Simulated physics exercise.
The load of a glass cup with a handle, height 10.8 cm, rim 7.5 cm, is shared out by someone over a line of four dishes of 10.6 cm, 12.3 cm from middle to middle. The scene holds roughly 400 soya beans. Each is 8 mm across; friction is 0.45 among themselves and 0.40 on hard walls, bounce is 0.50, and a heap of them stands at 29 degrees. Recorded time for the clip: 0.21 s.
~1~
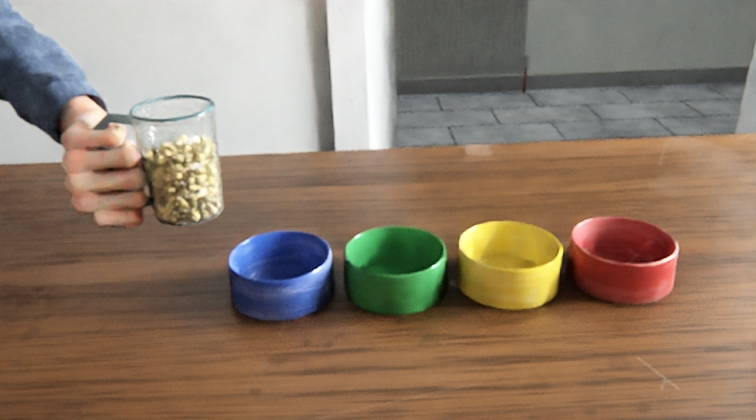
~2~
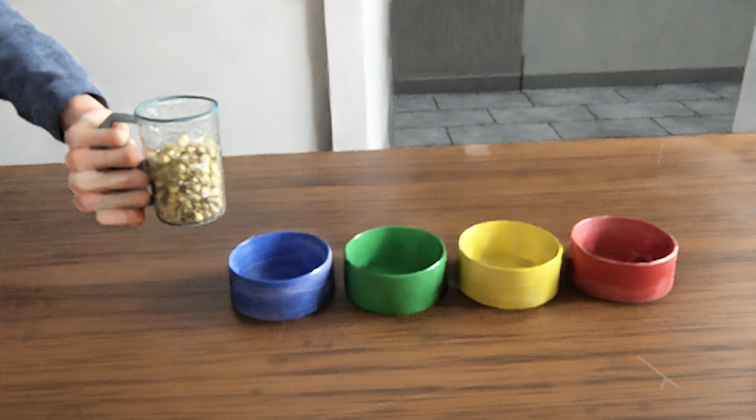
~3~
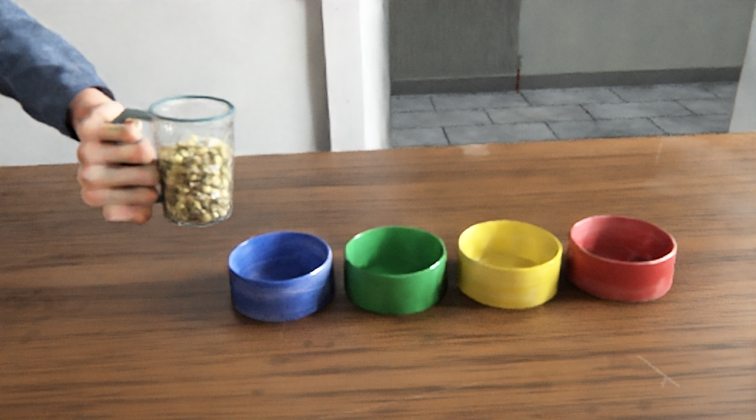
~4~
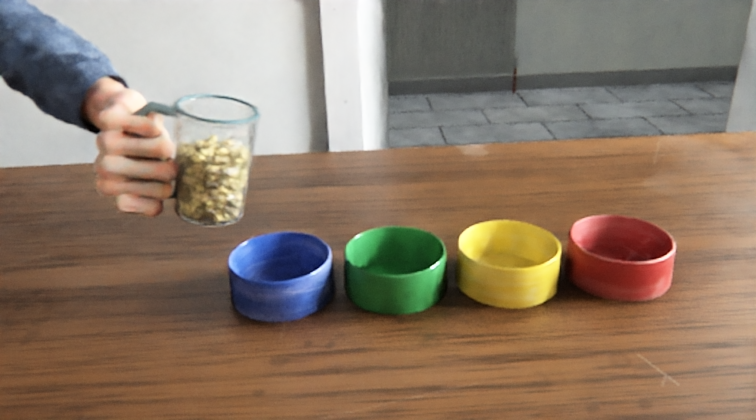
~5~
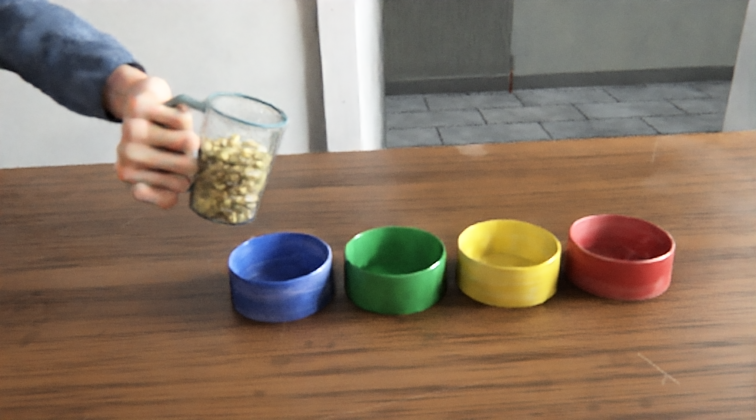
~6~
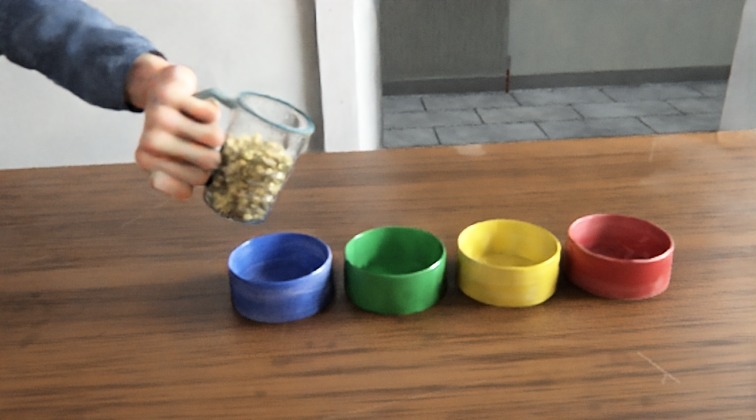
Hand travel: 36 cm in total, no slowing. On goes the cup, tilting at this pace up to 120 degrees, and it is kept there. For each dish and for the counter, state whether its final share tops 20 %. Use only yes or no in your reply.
Red: Yes; blue: No; green: No; yellow: No; counter: No.
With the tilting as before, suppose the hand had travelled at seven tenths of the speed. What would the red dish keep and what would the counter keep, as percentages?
Shares - red 30, counter 20.
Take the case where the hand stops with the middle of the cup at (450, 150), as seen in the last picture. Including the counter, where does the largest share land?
Result: Biggest portion at yellow.
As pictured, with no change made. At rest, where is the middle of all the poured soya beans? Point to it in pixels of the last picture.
Approximately (624, 256) in the last picture.
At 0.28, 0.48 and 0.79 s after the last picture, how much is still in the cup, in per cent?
Around 100 per cent at the first moment, 90 at the second and 0 at the third.
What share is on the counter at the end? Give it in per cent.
About 5 per cent.
Then, 0.28 s after the last picture, tilt 80 degrees; cup holds 100 %.
Then, 0.48 s after the last picture, tilt 116 degrees; cup holds 90 %, yellow 5 %.
Then, 0.79 s after the last picture, tilt 120 degrees; cup holds 0 %, red 90 %.
In the end, red 90 %, blue 0 %, green 0 %, yellow 5 %, counter 5 %.
